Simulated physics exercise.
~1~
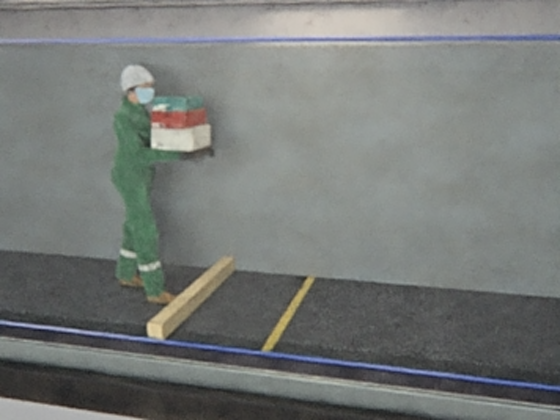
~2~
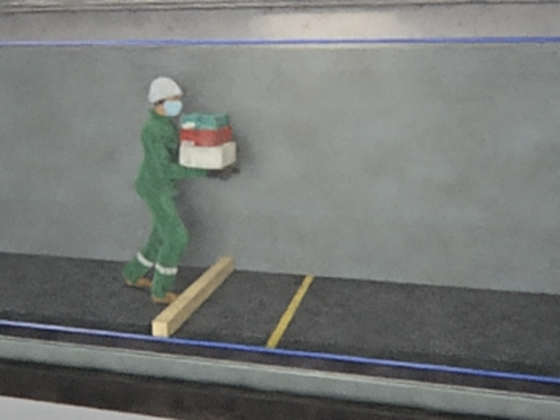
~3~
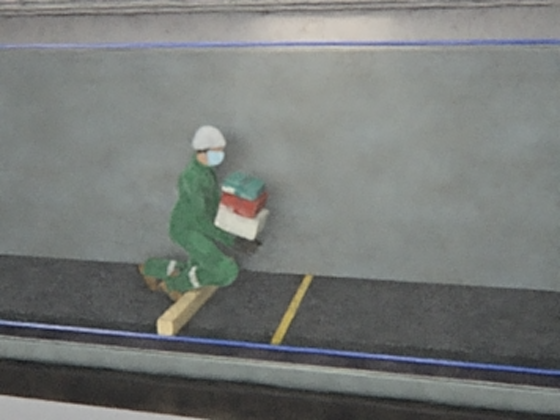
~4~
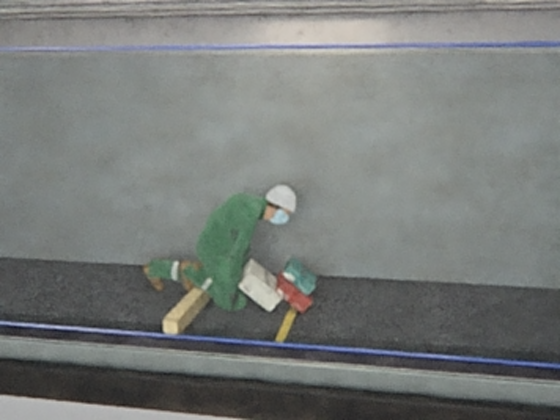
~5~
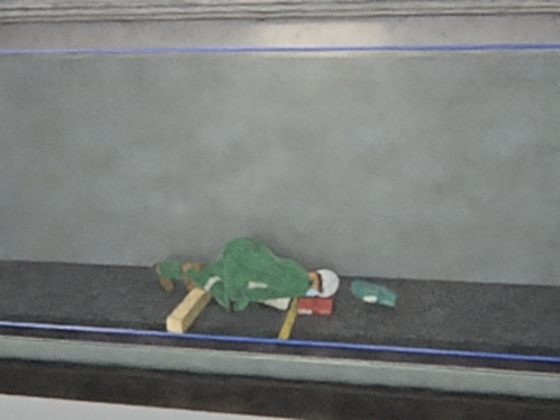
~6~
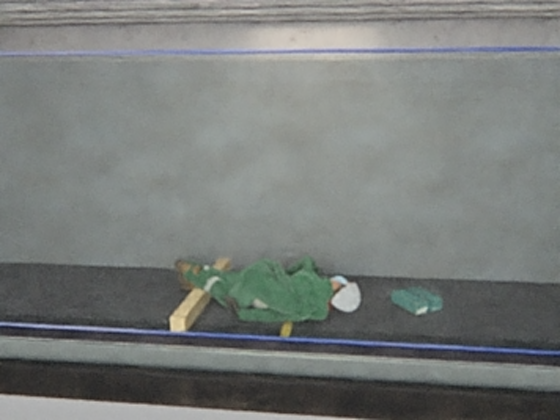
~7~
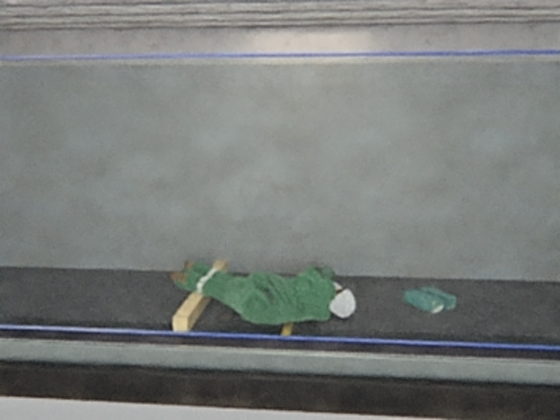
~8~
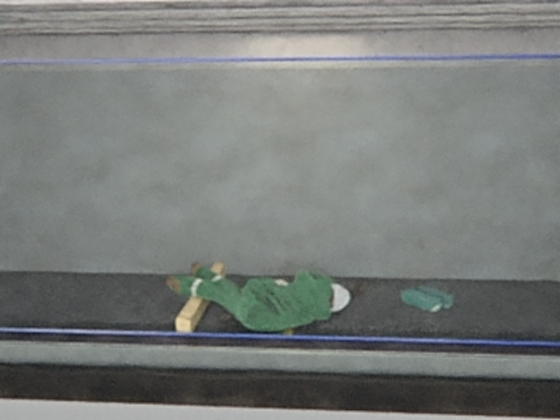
The video shows a masked figure in green coveralls and a white helmet carrying stacked boxes rightward, then pitching forward over a wooden beam and dropping them. The figure ends lying face down with its head past the yellow line and the teal parcel farther right.
